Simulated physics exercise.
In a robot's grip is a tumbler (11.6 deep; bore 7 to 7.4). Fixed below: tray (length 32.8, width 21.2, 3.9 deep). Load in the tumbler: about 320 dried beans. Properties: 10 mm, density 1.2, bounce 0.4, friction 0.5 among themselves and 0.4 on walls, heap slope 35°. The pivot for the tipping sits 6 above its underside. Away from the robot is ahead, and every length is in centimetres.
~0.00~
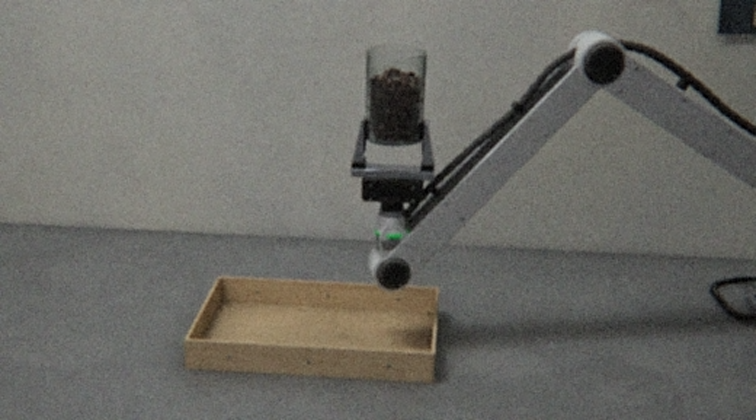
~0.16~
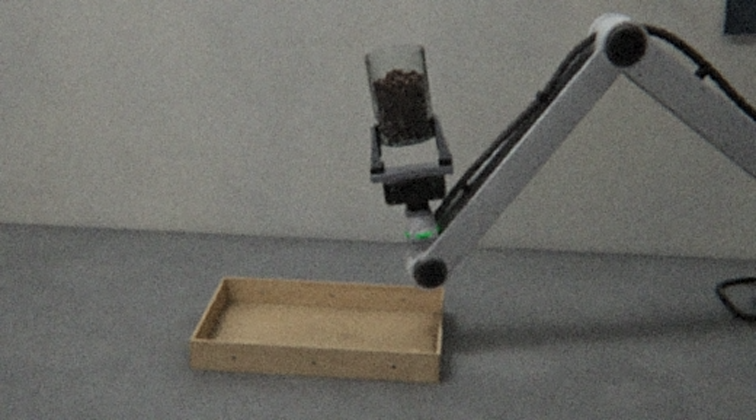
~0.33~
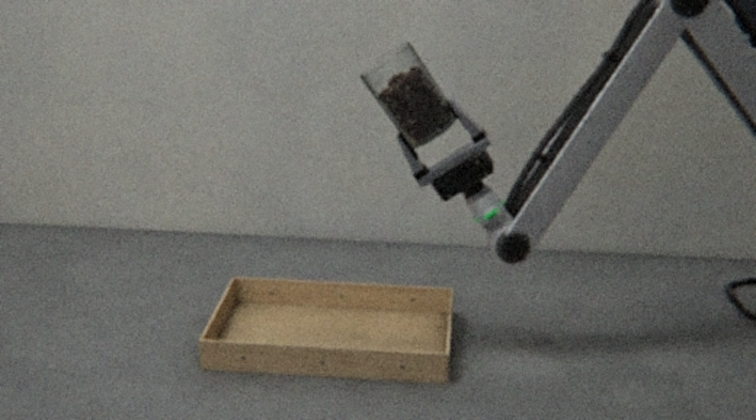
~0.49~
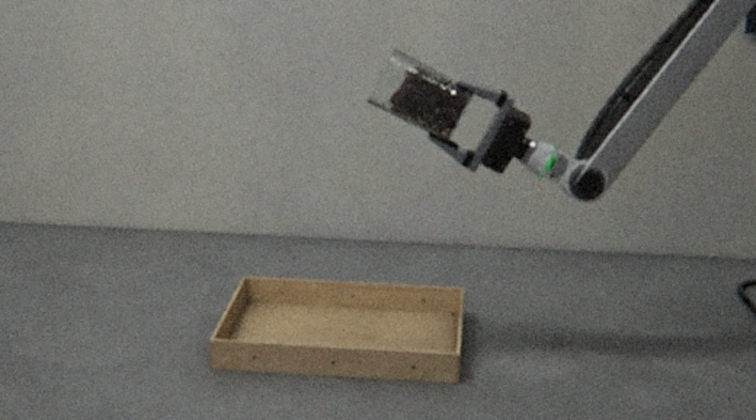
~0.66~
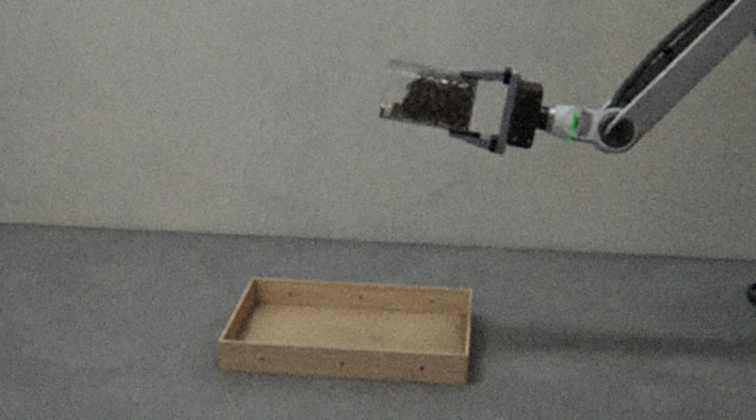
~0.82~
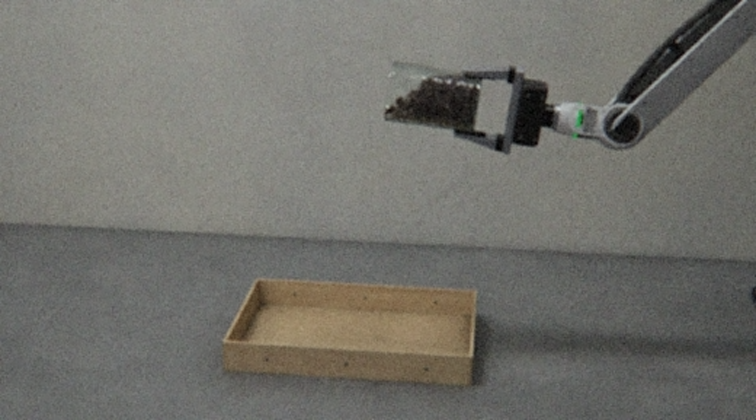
A robot arm held up a clear tumbler partly filled with dark beans above a shallow wooden tray, then tilted it leftward until it lay nearly on its side, the beans sliding toward its rim.
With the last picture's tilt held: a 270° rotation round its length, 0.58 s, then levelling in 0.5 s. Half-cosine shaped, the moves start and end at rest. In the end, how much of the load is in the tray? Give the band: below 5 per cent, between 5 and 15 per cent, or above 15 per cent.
The band is between 5 and 15 per cent.
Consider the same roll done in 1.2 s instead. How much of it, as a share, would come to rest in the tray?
In that case around 15 percent.
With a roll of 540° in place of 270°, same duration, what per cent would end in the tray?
Roughly 10 %.
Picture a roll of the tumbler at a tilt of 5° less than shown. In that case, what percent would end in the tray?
Roughly 5 per cent then.
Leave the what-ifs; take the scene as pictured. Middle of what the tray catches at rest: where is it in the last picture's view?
Centre: Close to (324, 336).
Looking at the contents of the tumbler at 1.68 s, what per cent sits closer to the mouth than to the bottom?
It comes to around 35 per cent, more or less.
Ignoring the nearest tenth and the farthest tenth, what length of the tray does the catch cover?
14 cm.
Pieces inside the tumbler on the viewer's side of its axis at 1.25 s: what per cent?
Front-half share of contents: Approx. 60 per cent.
After 1.25 s, tipped 83°, highest piece 39 above the table; 316 in the tumbler, 2 in the tray, 7 in flight or on a rim.
After 1.68 s, tipped 33°, highest piece 40 above the table; 293 in the tumbler, 30 in the tray, 2 in flight or on a rim.
After 2.10 s, upright, highest piece 40 above the table; 293 in the tumbler, 32 in the tray.
After 2.80 s, upright, highest piece 40 above the table; 293 in the tumbler, 32 in the tray.
At rest, 293 in the tumbler, 32 in the tray. That is 10 % in the tray.
